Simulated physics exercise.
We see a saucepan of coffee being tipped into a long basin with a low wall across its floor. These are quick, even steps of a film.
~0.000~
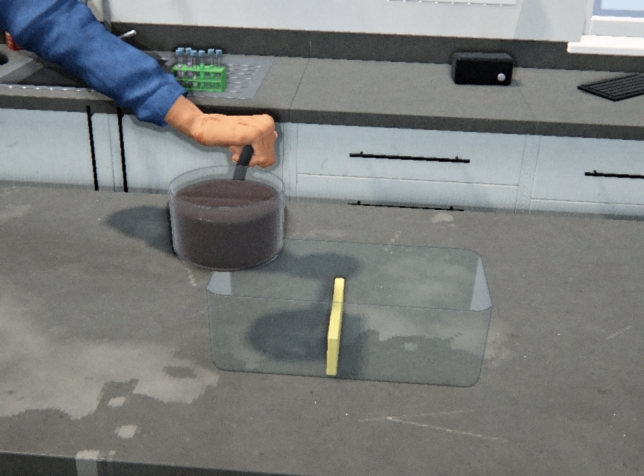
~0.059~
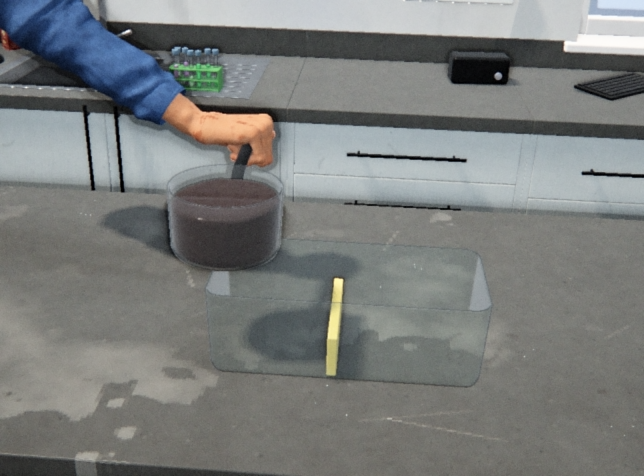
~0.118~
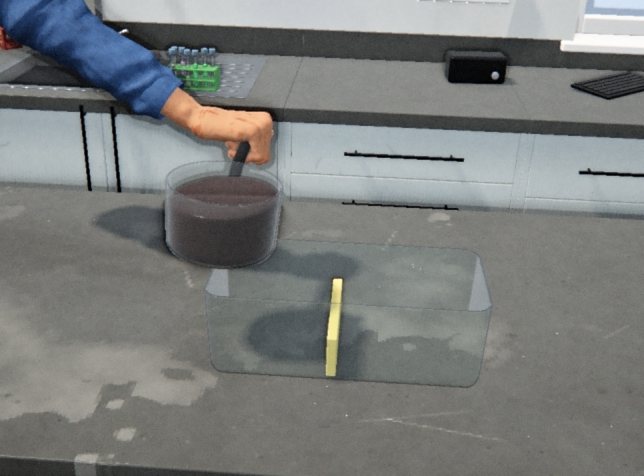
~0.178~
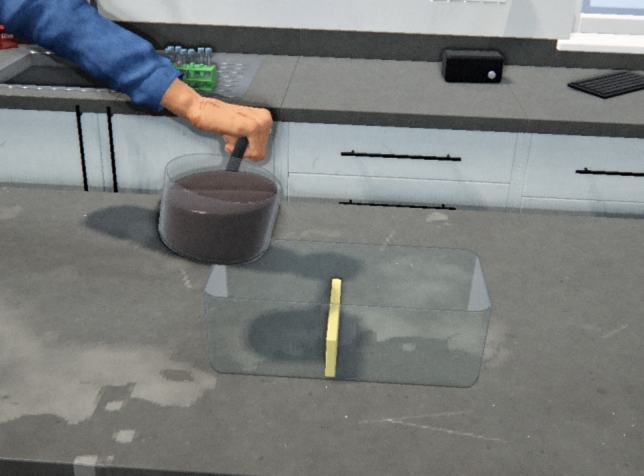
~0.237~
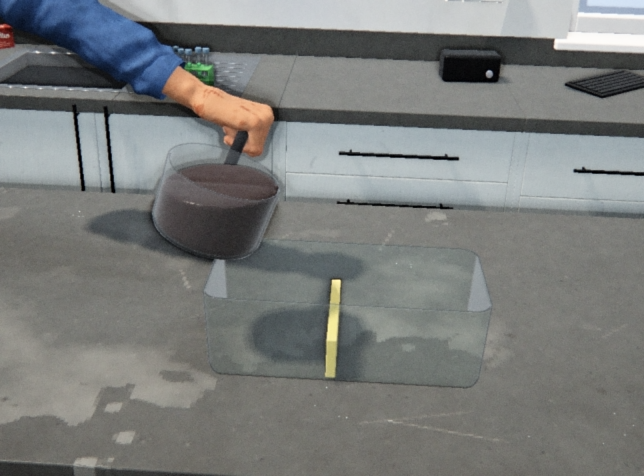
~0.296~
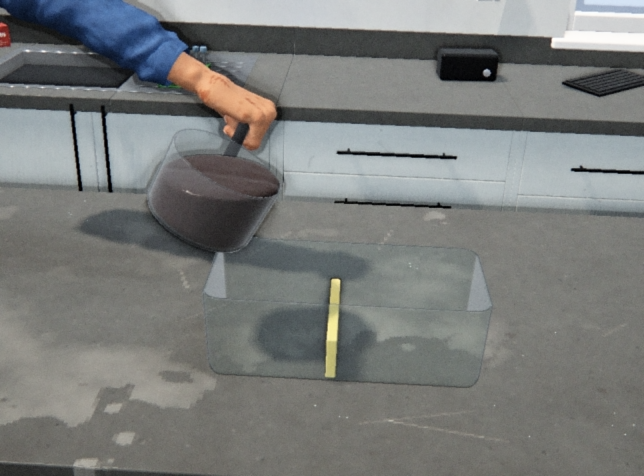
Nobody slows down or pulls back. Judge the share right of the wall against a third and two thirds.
The share right of the wall is above two thirds.
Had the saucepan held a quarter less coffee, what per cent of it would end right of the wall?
About 85 per cent.
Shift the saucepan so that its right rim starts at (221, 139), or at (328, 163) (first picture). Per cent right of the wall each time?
About 30 and 95 per cent.
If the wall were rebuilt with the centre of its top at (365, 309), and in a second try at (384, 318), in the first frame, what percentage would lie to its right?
Near 55 % and 20 %.
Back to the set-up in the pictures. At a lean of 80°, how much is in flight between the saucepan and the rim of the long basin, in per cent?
About 35 per cent.
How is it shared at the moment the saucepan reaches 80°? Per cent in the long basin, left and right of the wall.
Left: 5 %. Right: 5 %.
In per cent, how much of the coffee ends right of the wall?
Near 90 %.
A moment on, the saucepan is tipped on its side and 56 per cent is still to pour, 3 is left of the wall and 5 right of it.
Next, the saucepan is tipped on its side and 13 per cent is still to pour, 4 is left of the wall and 64 right of it.
Then the saucepan is tipped on its side and 3 per cent is still to pour, 7 is left of the wall and 85 right of it.
Later the saucepan is tipped on its side and 1 per cent is still to pour, 9 is left of the wall and 89 right of it.
At rest 11 per cent lies left of the wall, 89 right of it and 1 outside.
